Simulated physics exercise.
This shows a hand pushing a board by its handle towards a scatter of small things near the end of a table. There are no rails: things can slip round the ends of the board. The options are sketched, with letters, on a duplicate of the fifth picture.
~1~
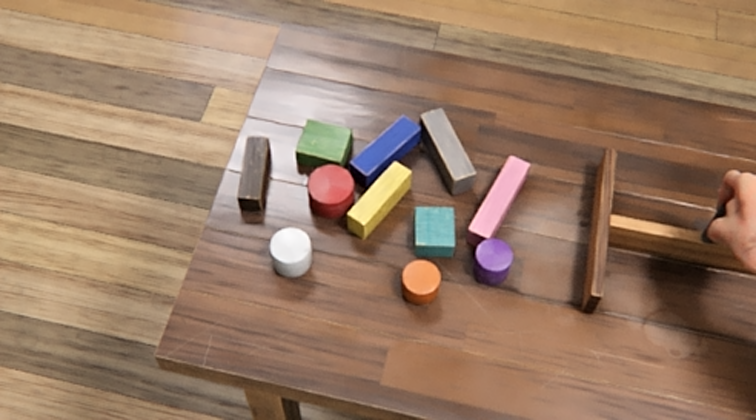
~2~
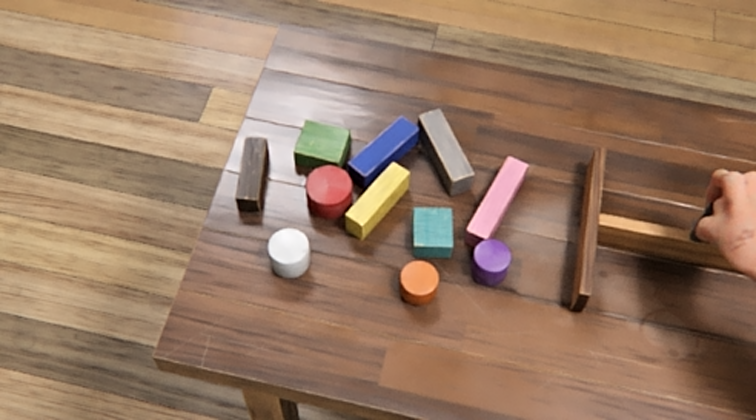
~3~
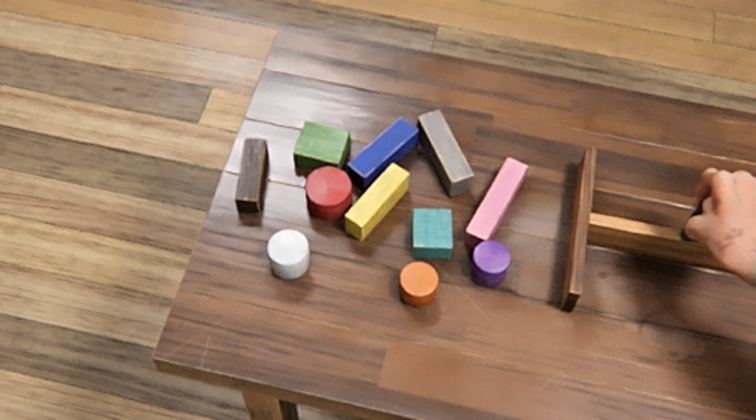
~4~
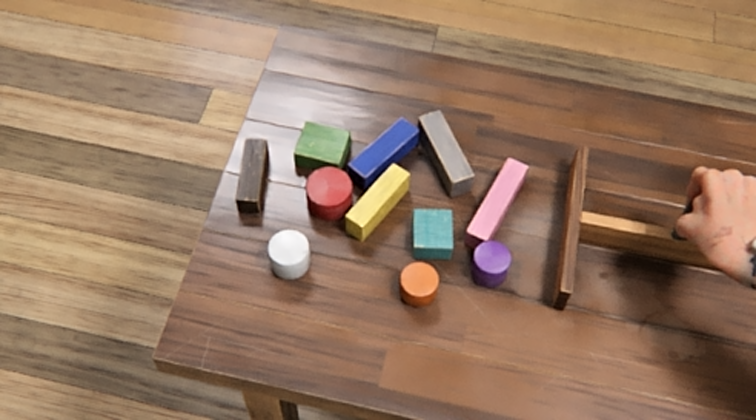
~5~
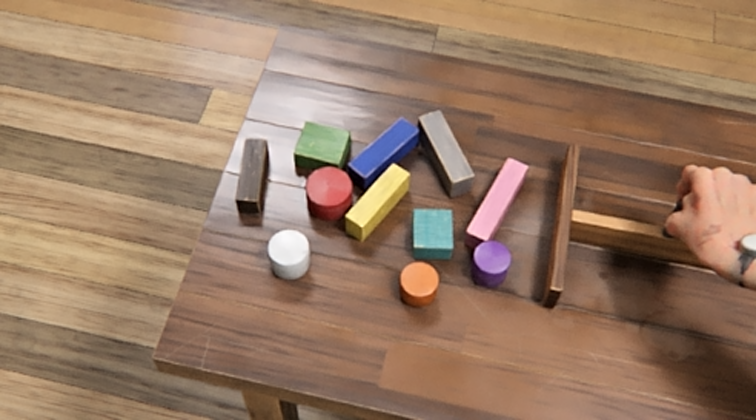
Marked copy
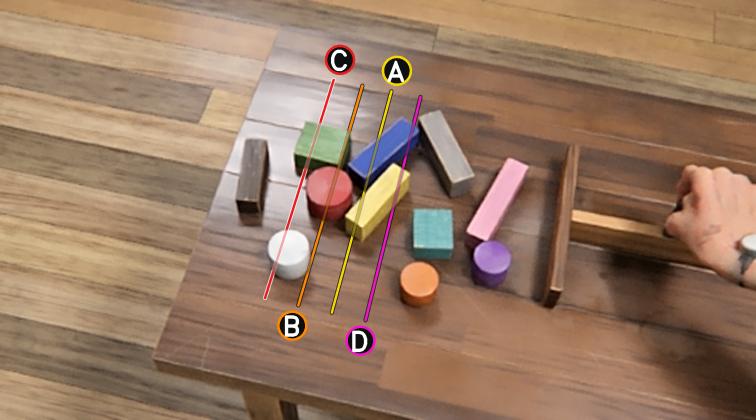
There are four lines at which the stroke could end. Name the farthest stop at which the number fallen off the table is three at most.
No farther than C.
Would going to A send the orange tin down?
No.
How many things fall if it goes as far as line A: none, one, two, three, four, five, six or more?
The count is none.
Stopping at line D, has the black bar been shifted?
No.
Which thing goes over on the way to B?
The black bar.
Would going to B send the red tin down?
By then, no.
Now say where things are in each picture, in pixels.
In the first picture, white tin (291, 253); blue stick (385, 152); green block (325, 146).
In the second picture, board (594, 217); purple tin (491, 263).
In the third picture, board (584, 216); black bar (252, 175).
In the fourth picture, board (575, 215); red tin (329, 194).
In the fifth picture, board (566, 213); pink bar (496, 205); turquoise block (432, 234); white tin (289, 255).
On the copy, A at (364, 193); B at (333, 187); C at (302, 181); D at (395, 200).
On C. First, board (469, 193); orange tin (415, 287); grey bar (430, 149).
Then, board (375, 174); black bar (234, 172); green block (278, 127).
Finally, board (305, 160); red tin over the edge; green block over the edge; three fallen.
By contrast, A is within the limit but short; B is within the limit but short; D is within the limit but short.
